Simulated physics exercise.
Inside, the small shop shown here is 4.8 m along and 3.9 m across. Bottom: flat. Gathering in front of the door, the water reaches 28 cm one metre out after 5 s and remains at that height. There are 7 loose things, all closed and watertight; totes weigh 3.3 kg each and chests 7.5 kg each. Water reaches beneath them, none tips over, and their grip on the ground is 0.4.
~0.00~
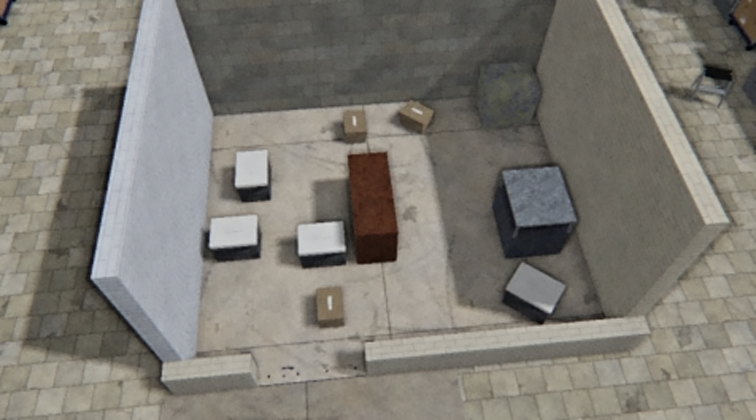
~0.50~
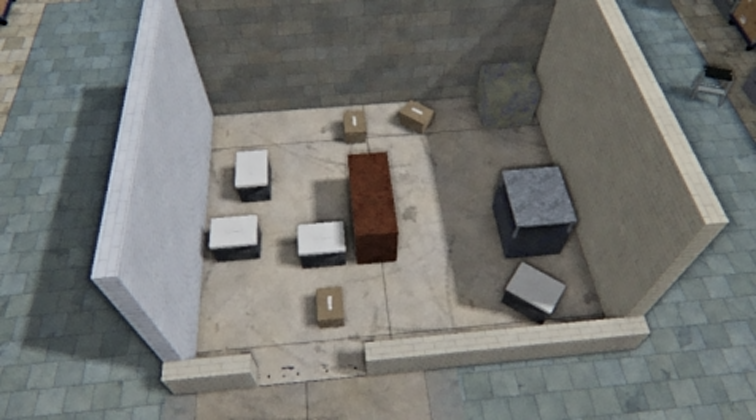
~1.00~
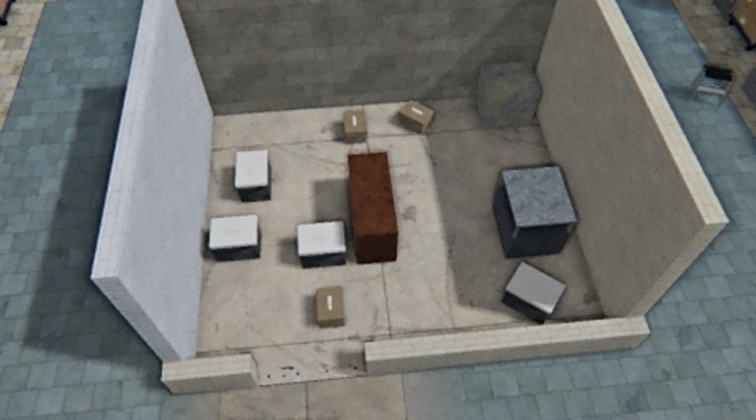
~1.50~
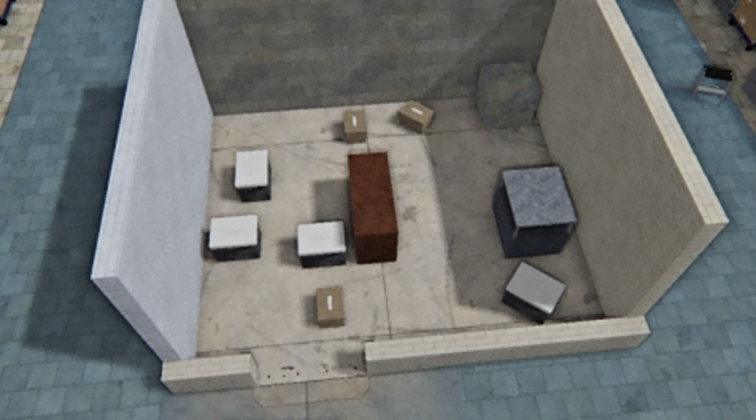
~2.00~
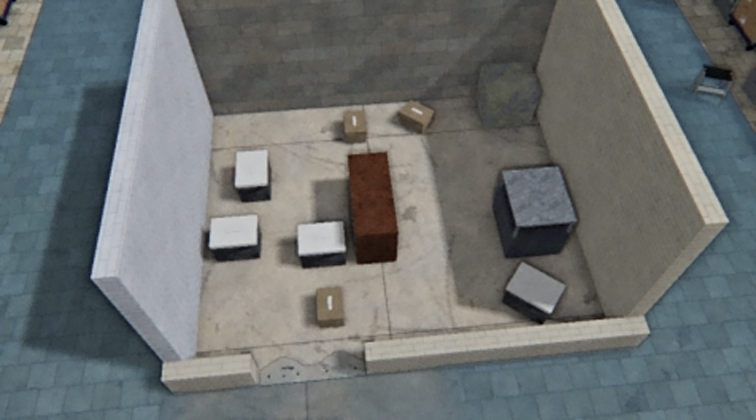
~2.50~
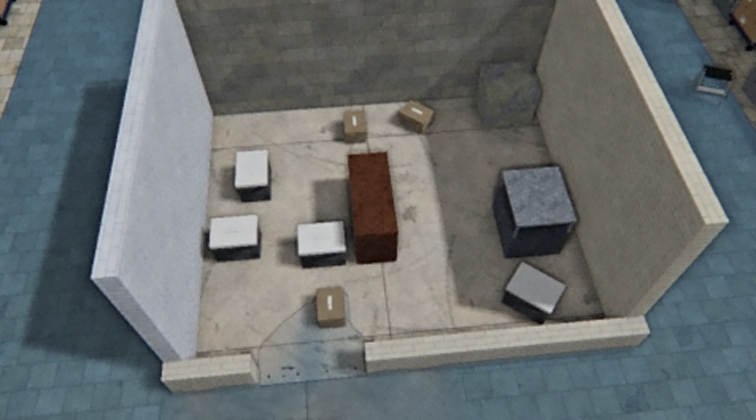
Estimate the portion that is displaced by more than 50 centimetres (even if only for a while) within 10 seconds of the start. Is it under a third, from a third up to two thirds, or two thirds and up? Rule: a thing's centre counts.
I bet the count comes out high.
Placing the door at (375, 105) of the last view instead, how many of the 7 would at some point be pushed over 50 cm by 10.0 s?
Result: 7 of them.
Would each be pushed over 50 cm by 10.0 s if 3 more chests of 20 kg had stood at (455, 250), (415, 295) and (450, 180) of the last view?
Well, it goes below, below, below.
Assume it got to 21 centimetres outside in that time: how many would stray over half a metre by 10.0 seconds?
In that case 6 of them.
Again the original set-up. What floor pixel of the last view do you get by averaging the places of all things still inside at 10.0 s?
It sits at about (424, 178).
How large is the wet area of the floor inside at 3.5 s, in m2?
Wet area: Approx. 2.5 m2.
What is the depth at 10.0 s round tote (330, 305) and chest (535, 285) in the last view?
Depths: Near 15 cm, then near 7 cm.
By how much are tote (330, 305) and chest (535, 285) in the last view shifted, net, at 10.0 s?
In turn: 350 cm, 60 cm.
After 3.5 s 1 of 7 are over 50 cm from their spots; 0 afloat.
After 4.5 s 2 of 7 are over 50 cm from their spots; 2 afloat.
After 7.0 s 5 of 7 are over 50 cm from their spots; 5 afloat.
After 10.0 s 7 of 7 are over 50 cm from their spots, and 7 have been at some point; 7 afloat.
